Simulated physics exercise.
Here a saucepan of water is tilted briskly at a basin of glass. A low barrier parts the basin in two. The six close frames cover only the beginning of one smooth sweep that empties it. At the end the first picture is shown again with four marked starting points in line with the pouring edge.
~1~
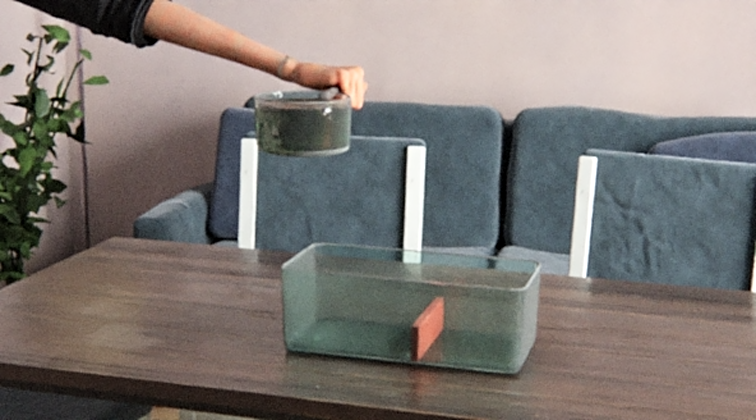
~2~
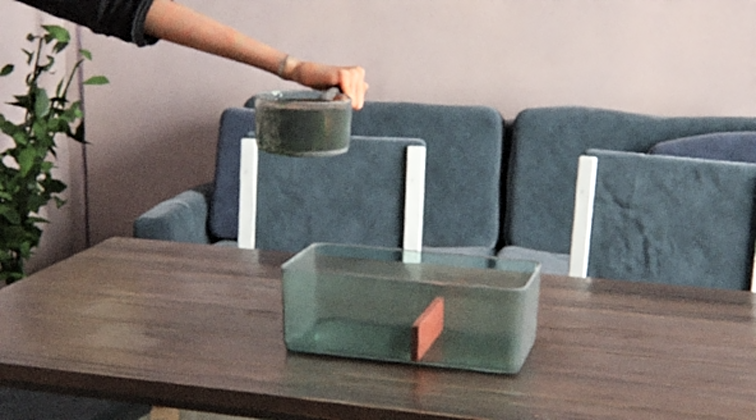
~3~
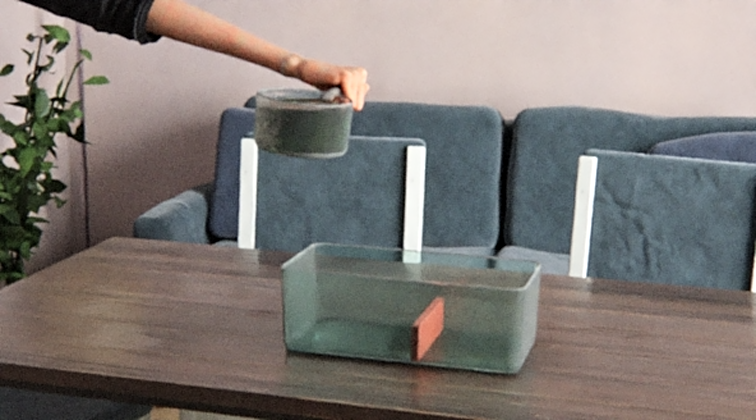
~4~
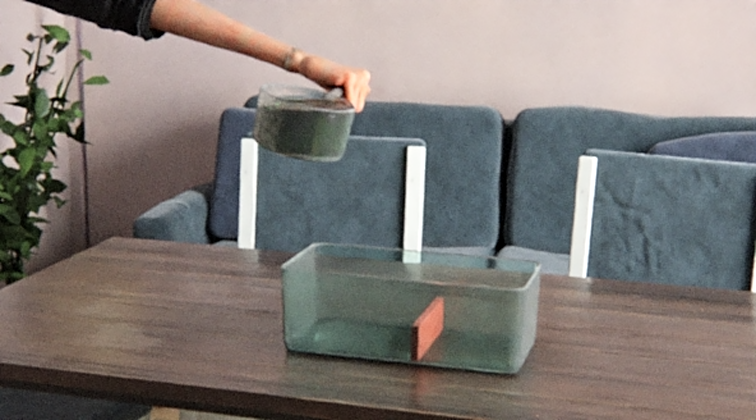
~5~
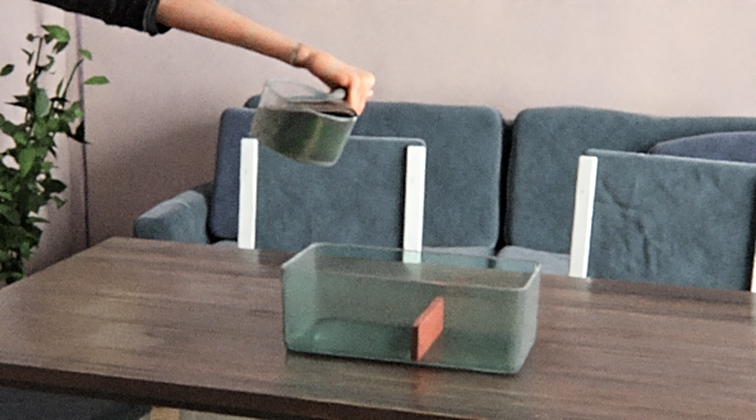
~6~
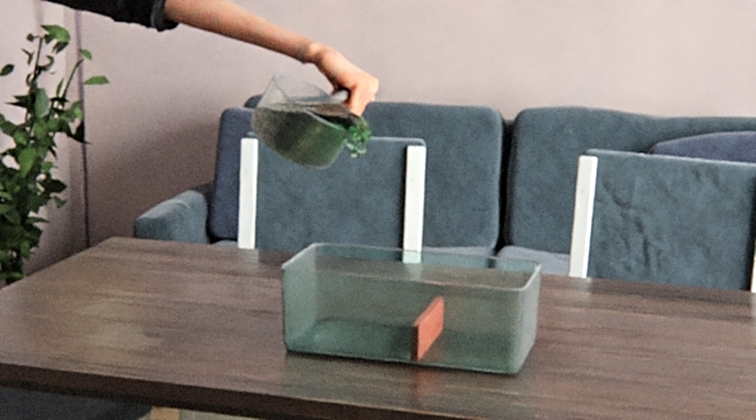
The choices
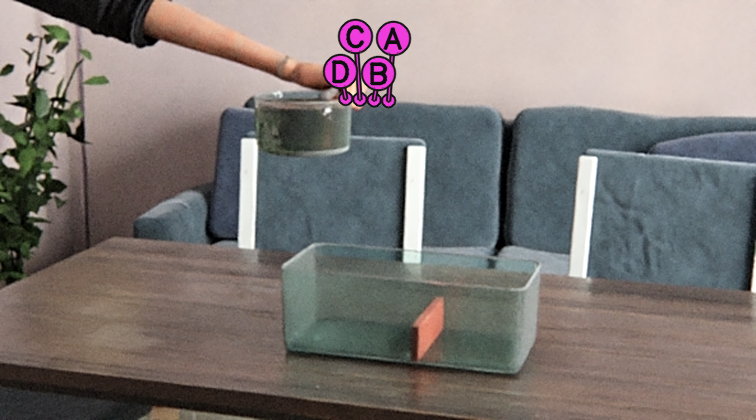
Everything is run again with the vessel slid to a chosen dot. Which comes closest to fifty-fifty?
Choose B.
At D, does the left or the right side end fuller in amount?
The left one.
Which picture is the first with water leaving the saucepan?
Picture 5.
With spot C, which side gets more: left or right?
The left one.
On the marked copy, A at (388, 100); B at (374, 100); C at (359, 99); D at (345, 98).
For spot A, about 32 % ends left of the wall and 67 % right of it.
For spot B, about 47 % ends left of the wall and 52 % right of it.
For spot C, about 70 % ends left of the wall and 27 % right of it; 3 % is lost outside.
For spot D, about 94 % ends left of the wall and 3 % right of it.
